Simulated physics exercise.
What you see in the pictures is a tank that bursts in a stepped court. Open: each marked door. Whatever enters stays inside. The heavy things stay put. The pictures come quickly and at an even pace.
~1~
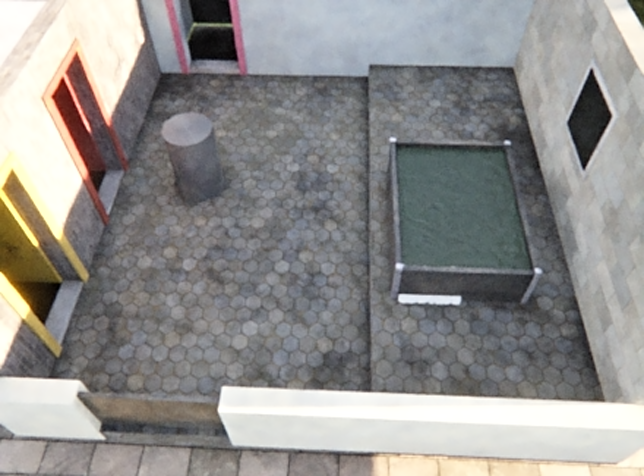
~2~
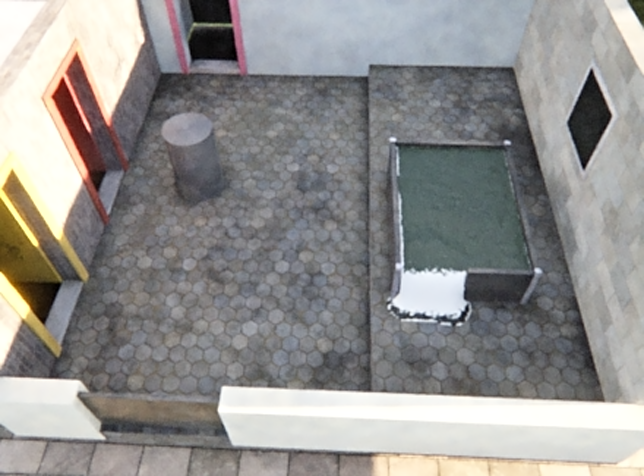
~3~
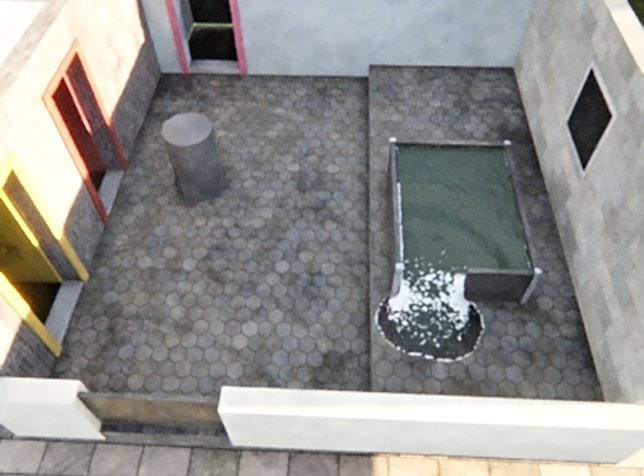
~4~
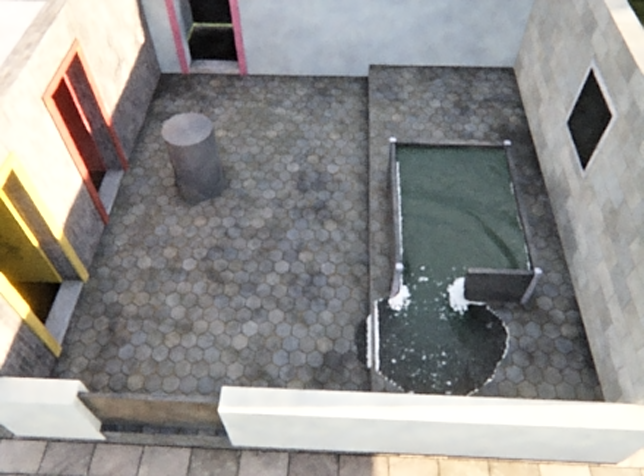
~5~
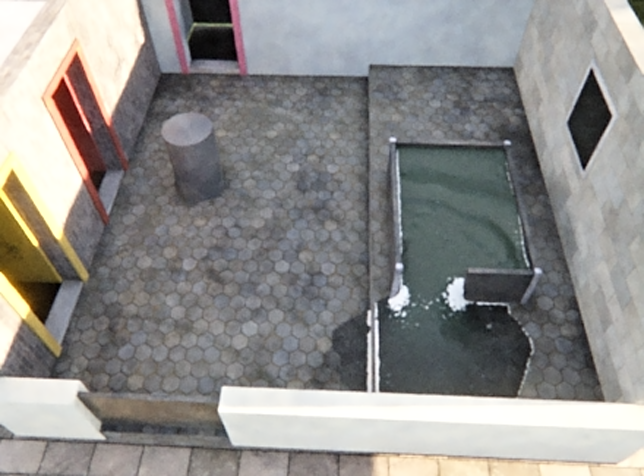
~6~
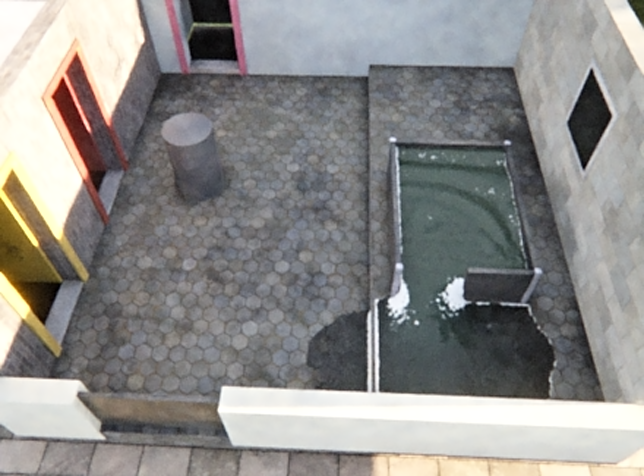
In a walled, paved court, water burst through the near side of a raised tank on the right, foamed across the upper level, and spread over the step's edge onto the lower paving.
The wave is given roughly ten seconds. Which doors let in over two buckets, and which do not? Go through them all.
Red door - not over two, pink door - not over two, yellow door - over two buckets.
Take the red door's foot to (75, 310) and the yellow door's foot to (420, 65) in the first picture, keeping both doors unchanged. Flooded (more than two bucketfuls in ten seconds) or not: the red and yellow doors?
At the red door it tops it; at the yellow door it remains below.
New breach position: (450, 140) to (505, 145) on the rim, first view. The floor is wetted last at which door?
The yellow door, I reckon.
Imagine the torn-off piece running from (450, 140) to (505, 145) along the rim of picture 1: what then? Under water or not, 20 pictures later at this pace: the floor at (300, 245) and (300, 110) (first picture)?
Respectively: Parched and drenched.
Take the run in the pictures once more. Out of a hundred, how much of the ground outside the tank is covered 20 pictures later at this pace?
It comes to 35 per cent.
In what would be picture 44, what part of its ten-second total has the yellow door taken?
I'd put it at 75 percent.
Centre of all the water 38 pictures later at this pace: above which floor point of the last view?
Close to (356, 265).
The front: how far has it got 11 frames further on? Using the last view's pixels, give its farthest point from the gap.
By then the tip should be at about (40, 406).
A moment on, water covers 10 % of the floor; the red door not reached, the pink door not reached, the yellow door not reached.
Next, water covers 20 % of the floor; the red door not reached, the pink door not reached, the yellow door not reached.
Then, water covers 35 % of the floor; the red door not reached, the pink door not reached, the yellow door under two buckets in.
Later, water covers 55 % of the floor; the red door wet at the sill, nothing in, the pink door not reached, the yellow door over two buckets in.
In the end, water covers 90 % of the floor; the red door wet at the sill, nothing in, the pink door wet at the sill, nothing in, the yellow door over two buckets in.
